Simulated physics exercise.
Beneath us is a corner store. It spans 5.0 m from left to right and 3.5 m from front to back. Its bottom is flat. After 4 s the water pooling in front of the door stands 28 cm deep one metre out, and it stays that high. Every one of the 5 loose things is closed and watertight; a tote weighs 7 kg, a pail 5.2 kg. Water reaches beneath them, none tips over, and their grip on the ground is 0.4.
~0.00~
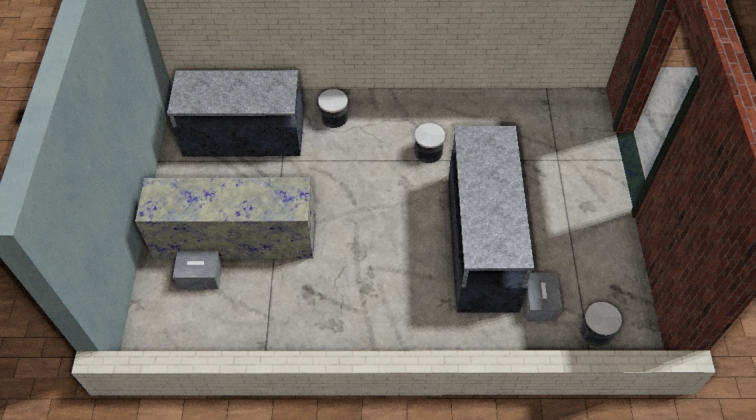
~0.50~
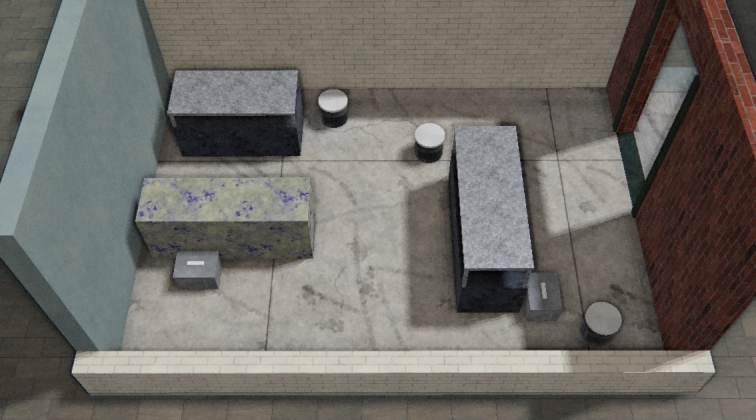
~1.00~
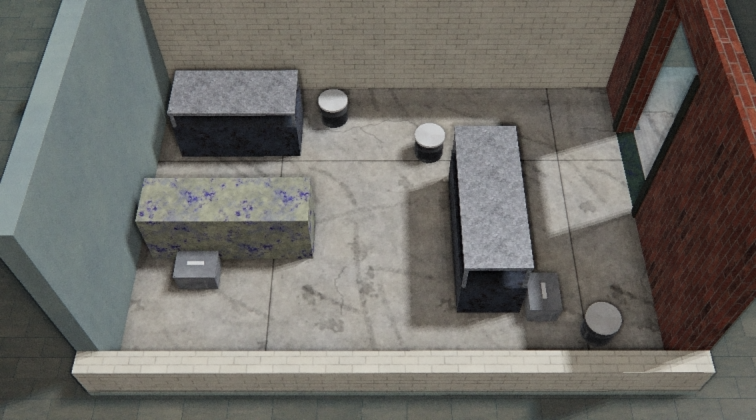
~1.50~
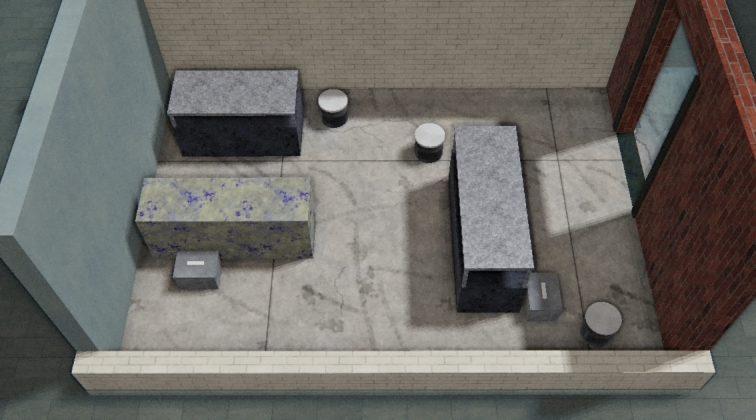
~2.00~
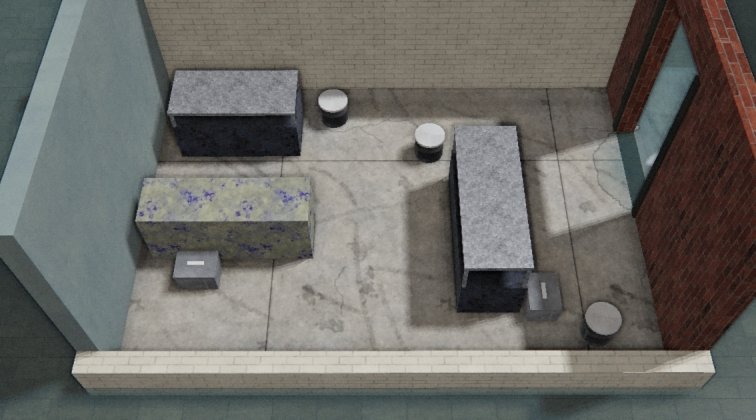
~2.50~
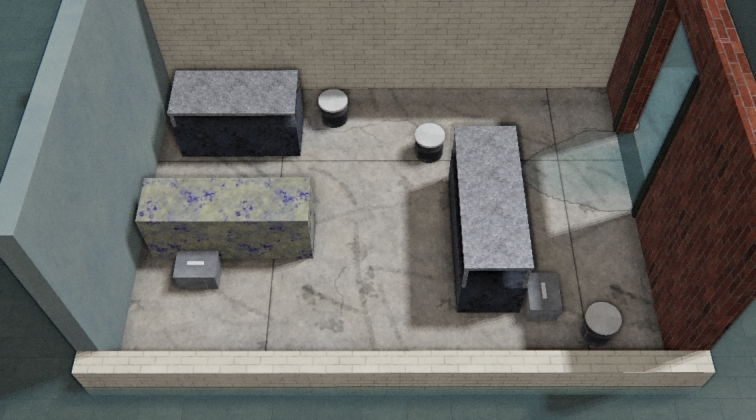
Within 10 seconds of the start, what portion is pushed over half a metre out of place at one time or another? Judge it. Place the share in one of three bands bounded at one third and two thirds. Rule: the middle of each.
It's going to be two in three or more, I reckon.
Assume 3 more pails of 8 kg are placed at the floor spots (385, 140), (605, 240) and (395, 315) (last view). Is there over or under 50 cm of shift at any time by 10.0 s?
First one crosses the line, second one crosses the line, third one stays inside the line.
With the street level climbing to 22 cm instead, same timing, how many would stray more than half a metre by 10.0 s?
4.
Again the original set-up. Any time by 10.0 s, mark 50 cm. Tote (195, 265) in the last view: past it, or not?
Answer: Below the mark.
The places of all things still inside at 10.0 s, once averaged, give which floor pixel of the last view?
They average out to somewhere around (407, 263).
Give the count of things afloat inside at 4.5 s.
Just then, the number is 0.
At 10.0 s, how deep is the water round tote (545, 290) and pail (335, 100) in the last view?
Depths: Near 13 cm, then near 13 cm.
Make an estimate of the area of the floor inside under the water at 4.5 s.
6.5 m2.
After 3.5 s 0 of 5 are over 50 cm from their spots; 0 afloat.
After 4.5 s 0 of 5 are over 50 cm from their spots; 0 afloat.
After 7.0 s 4 of 5 are over 50 cm from their spots; 2 afloat.
After 10.0 s 3 of 5 are over 50 cm from their spots, and 4 have been at some point; 3 afloat.
